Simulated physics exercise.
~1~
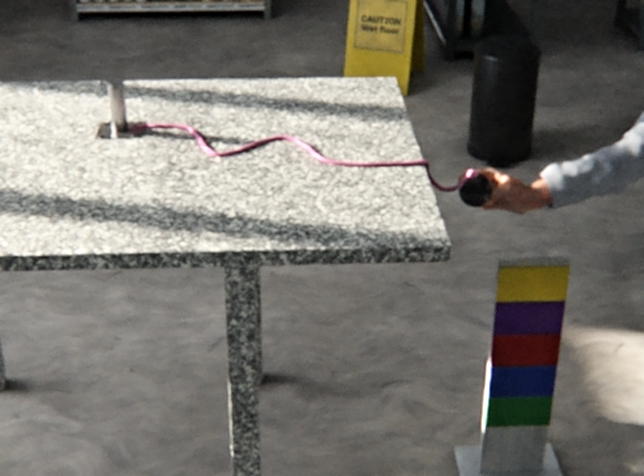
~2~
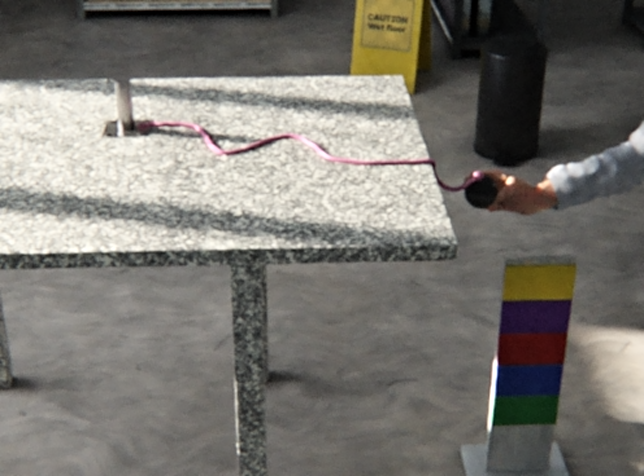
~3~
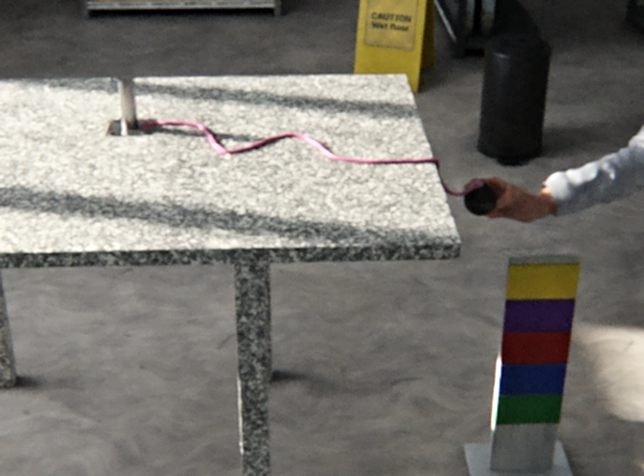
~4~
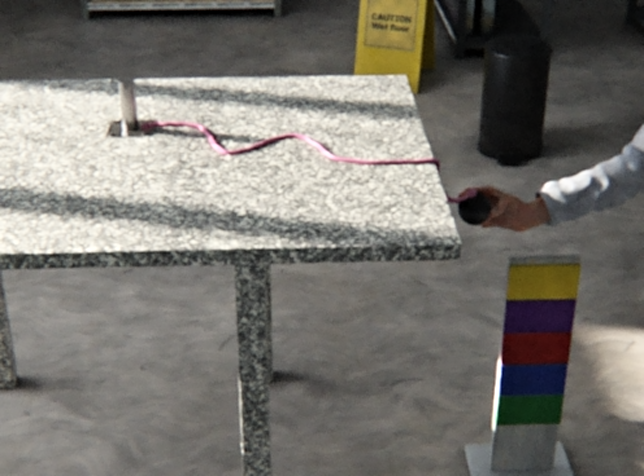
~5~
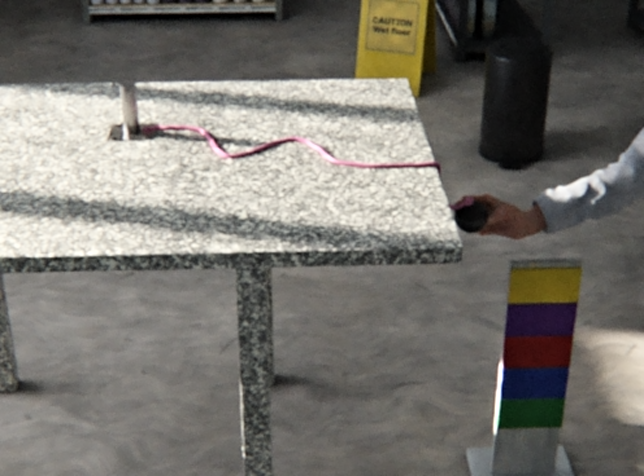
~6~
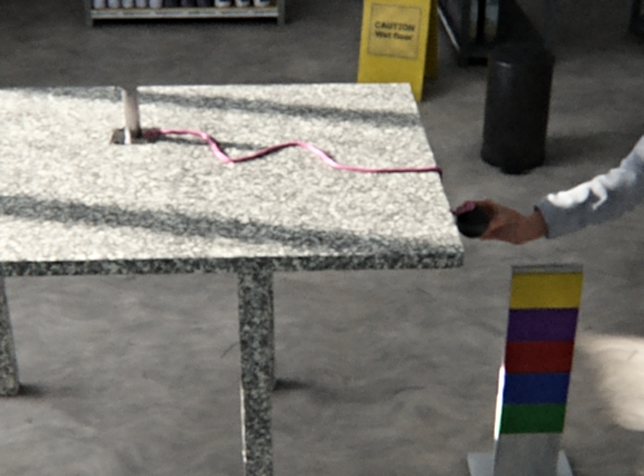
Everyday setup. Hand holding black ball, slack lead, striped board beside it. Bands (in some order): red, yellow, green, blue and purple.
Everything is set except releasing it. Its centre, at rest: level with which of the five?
Purple.
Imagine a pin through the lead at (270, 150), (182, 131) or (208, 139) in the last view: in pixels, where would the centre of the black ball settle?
Pixel spots, one per try: About (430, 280), (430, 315), (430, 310).
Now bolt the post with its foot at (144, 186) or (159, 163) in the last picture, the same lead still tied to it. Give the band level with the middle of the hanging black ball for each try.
Answer, in order: Red, red.
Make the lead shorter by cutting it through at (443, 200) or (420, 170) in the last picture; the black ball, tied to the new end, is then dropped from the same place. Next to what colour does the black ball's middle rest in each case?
It would be yellow; above them all.
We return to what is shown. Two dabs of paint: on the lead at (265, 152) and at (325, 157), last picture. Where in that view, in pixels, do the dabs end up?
In that view they reach (319, 147) and (403, 153).
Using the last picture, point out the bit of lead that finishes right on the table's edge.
It's the one at (344, 168).
Early on, ball near (460, 314); level with purple.
Midway, ball near (407, 314); level with purple.
Near the end, ball near (437, 318); level with purple.
Finally, ball near (428, 318); level with purple. The purple one.
